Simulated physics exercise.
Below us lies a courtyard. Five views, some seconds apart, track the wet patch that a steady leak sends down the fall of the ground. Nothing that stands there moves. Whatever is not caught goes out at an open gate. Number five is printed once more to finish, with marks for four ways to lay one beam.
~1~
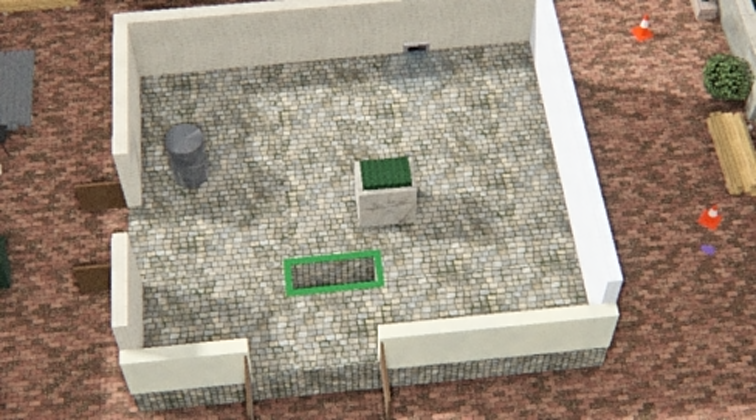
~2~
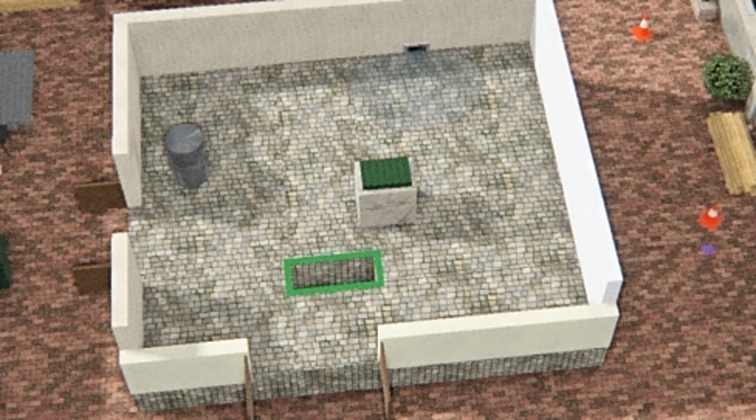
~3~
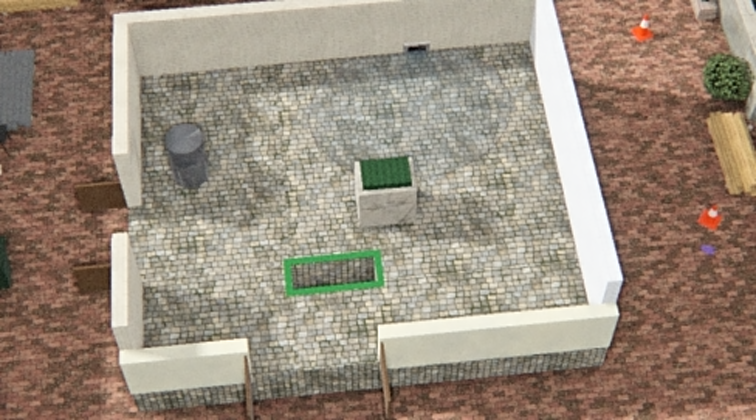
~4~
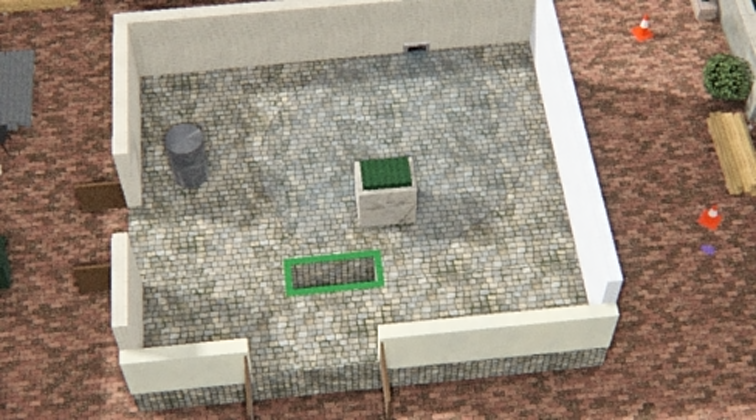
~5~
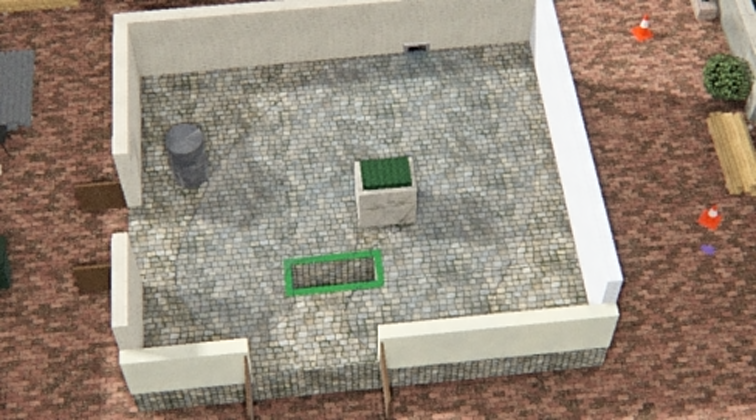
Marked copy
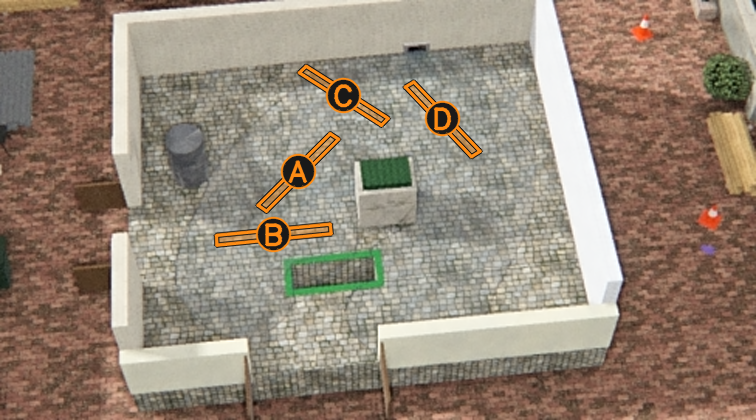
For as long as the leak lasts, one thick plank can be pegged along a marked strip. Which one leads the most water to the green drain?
Use place A.
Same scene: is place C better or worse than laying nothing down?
It is worse.
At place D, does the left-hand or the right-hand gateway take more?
More leaves on the right.
In orange, A from (262, 208) to (334, 136); B from (216, 240) to (330, 228); C from (302, 69) to (384, 121); D from (409, 84) to (475, 153).
For place A, about 18 % of the stream goes into the green drain, about 81 % out by the gates.
For place B, about 12 % of the stream goes into the green drain, about 84 % out by the gates.
For place C, about 11 % of the stream goes into the green drain, about 86 % out by the gates.
For place D, about 13 % of the stream goes into the green drain, about 85 % out by the gates.
